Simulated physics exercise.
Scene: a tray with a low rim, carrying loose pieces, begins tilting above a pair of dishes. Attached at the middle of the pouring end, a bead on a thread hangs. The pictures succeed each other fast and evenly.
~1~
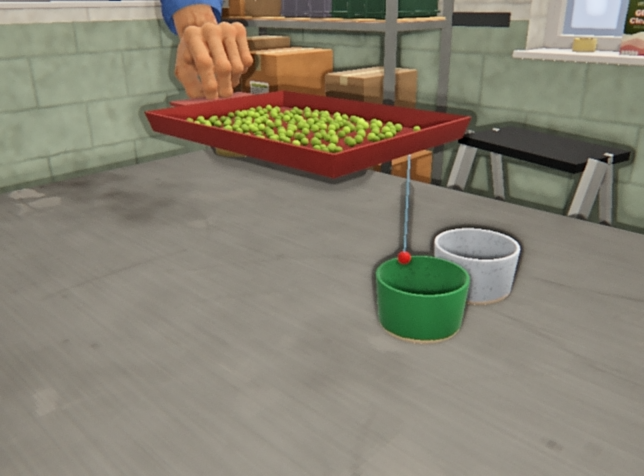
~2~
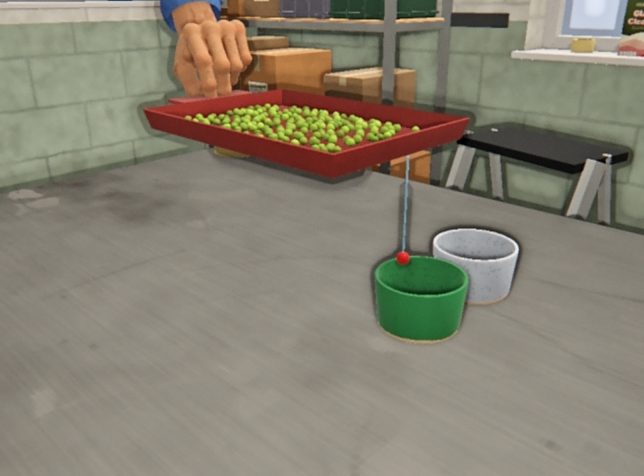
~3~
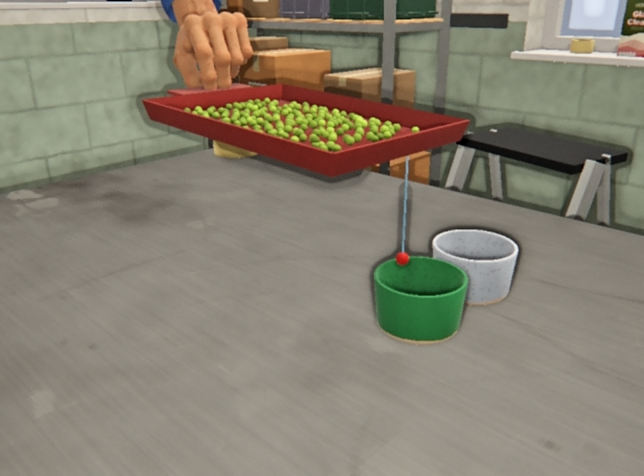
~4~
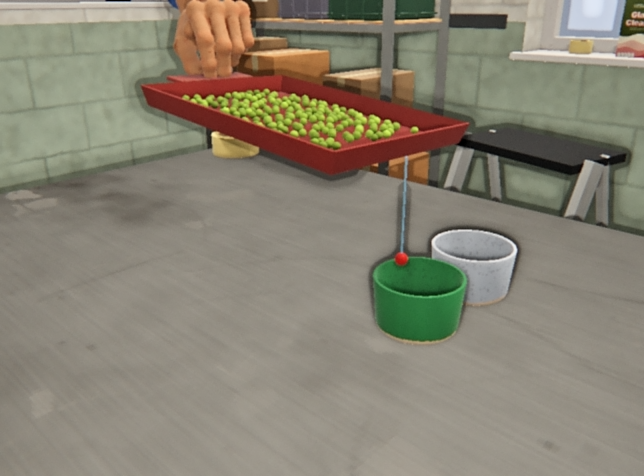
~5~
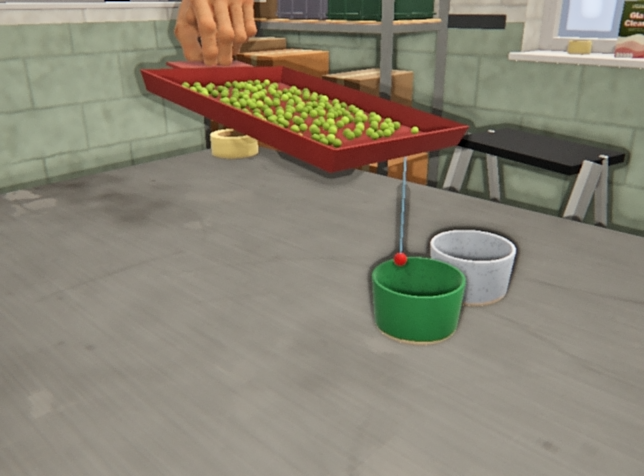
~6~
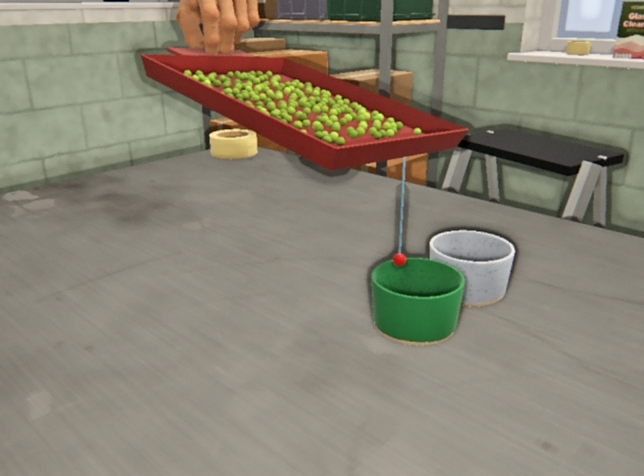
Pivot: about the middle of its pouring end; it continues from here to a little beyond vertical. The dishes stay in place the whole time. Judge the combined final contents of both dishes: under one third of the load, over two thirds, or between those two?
Judged together: Over two thirds.
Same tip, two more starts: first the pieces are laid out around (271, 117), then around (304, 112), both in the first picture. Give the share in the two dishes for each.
First case: Around 80 %; second case: Around 80 %.
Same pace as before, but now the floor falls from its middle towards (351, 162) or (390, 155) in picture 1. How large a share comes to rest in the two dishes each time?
In turn some 0 and 10 per cent.
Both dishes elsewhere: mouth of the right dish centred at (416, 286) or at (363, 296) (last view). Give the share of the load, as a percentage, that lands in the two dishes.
Approximately 0 percent, followed by approximately 0 percent.
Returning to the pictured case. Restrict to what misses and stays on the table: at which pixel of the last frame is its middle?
Close to (523, 337).
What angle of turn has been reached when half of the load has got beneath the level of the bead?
It sits at roughly 90°.
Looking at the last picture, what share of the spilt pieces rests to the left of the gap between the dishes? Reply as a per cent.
Close to 10 per cent.
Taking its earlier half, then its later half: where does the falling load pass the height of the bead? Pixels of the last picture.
Close to (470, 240), then close to (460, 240).
Soon, tray tipped steeply; nearly all on the tray; a stray few in the right dish; a stray few outside both; a stray few in the air.
A while on, tray tipped right over; about a quarter on the tray; a small part in the left dish; about a third in the right dish; a small part outside both; a small part in the air.
Towards the end, tray tipped past a quarter turn; a small part in the left dish; about two thirds in the right dish; about a quarter outside both.
Finally, tray tipped past a quarter turn; a small part in the left dish; about two thirds in the right dish; about a quarter outside both.
